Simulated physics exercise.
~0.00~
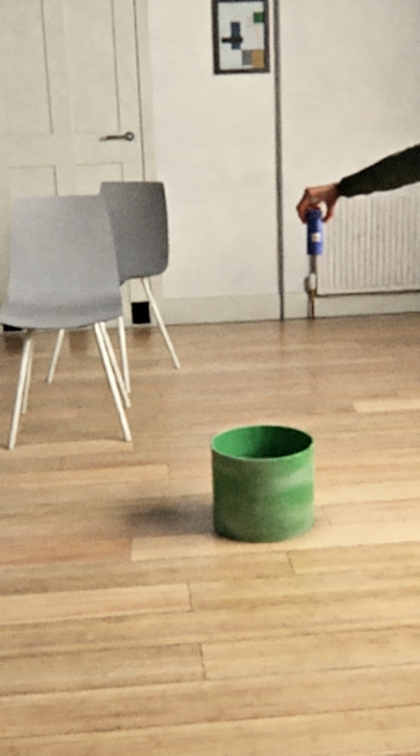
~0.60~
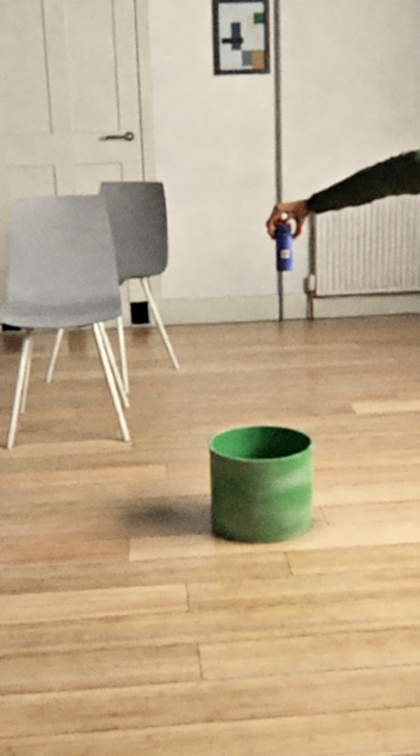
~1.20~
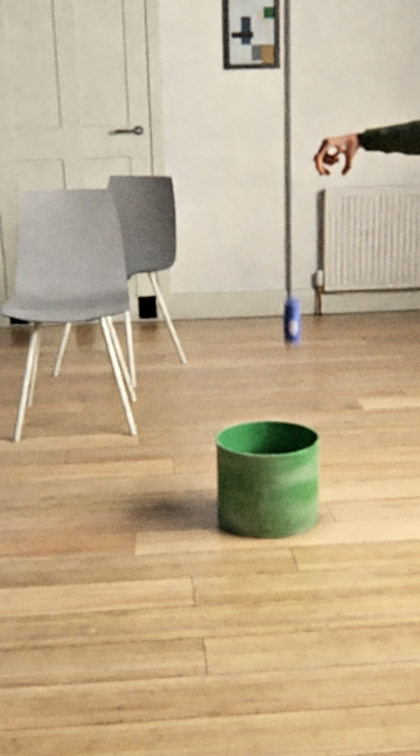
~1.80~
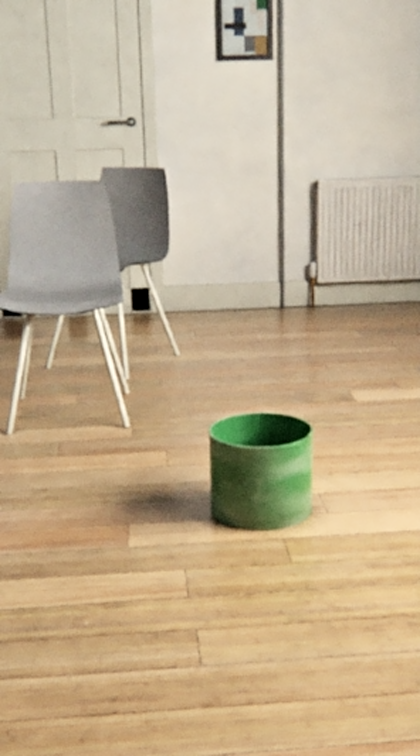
At the start, a hand reaching in from the right holds a small blue shaker upright in the air, above and beyond a green bucket on a wooden floor. Two grey chairs stand to the left, with a door and a radiator along the wall behind. The hand moves the shaker a little to the left and slightly down, keeping it upright. Then the fingers let go, and the shaker drops straight down, still upright, as the hand draws back to the right. Finally, the shaker falls into the bucket and is hidden from view, while the bucket stays in its place.
